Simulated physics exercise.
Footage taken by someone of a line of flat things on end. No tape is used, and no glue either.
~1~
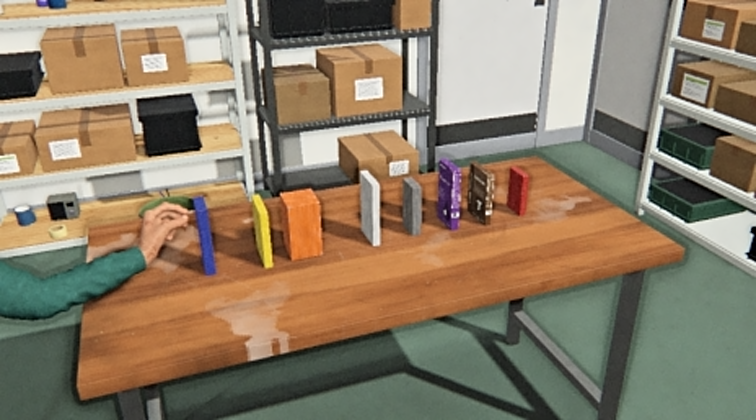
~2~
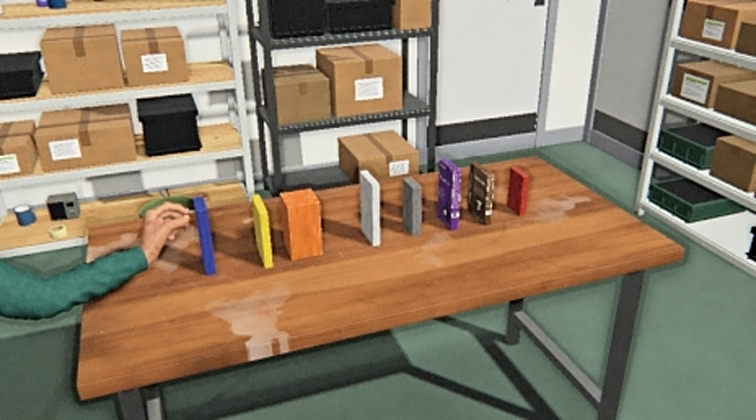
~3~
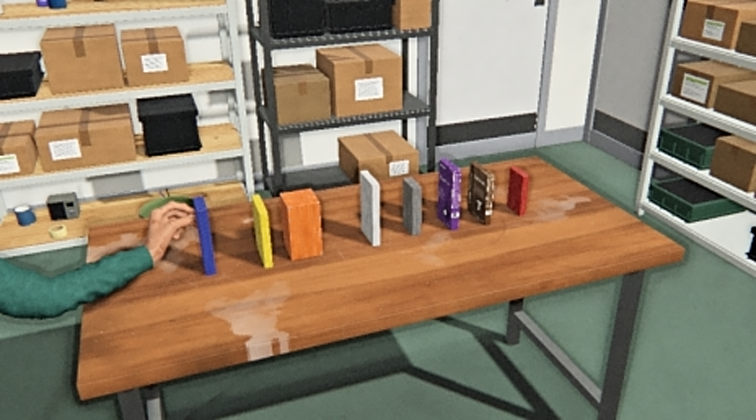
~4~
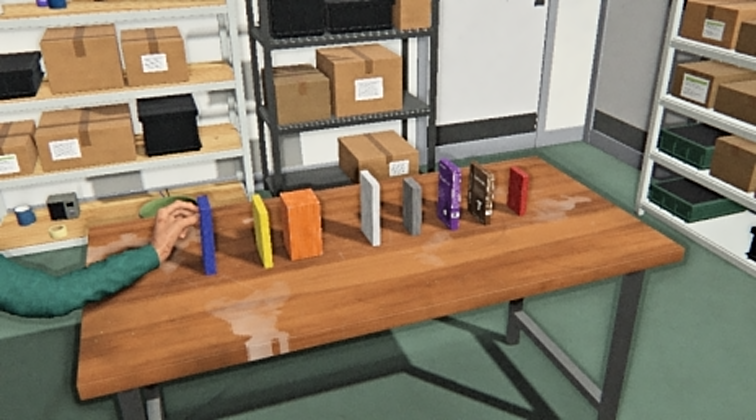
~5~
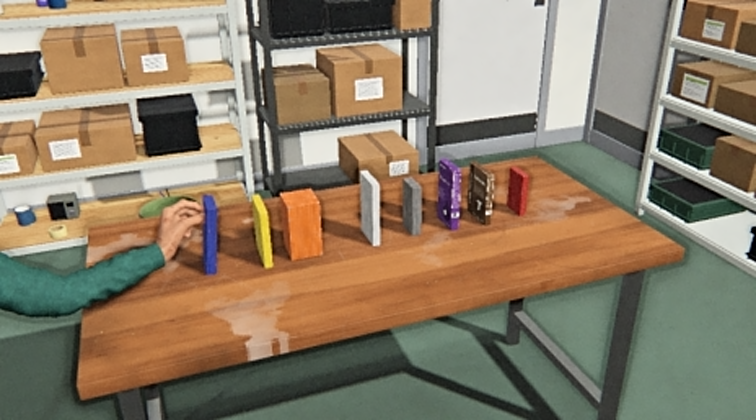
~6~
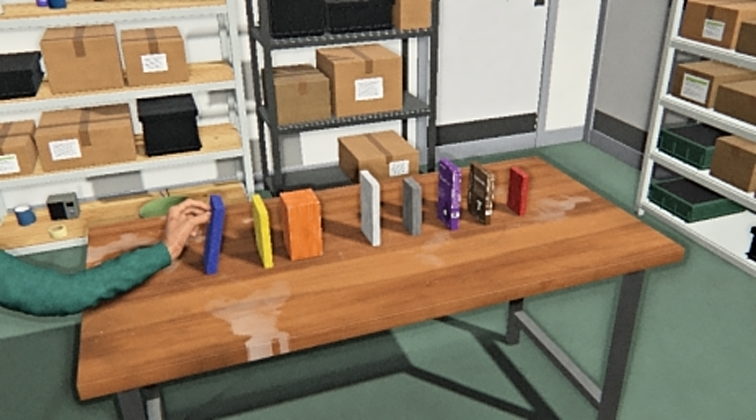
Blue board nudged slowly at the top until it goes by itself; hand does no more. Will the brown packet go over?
No, it stays on its end.
Then, 0.20 s past the last view, blue board 42° over.
Then, 0.30 s past the last view, blue board 58° over; yellow board rocked 19° from its first pose.
Then, 0.50 s past the last view, blue board 60° over; yellow board rocked 20° from its first pose.
Finally, left askew, yellow board; the other 5 still in place. Final places as the last picture's camera would see them, brown packet near (480, 193).
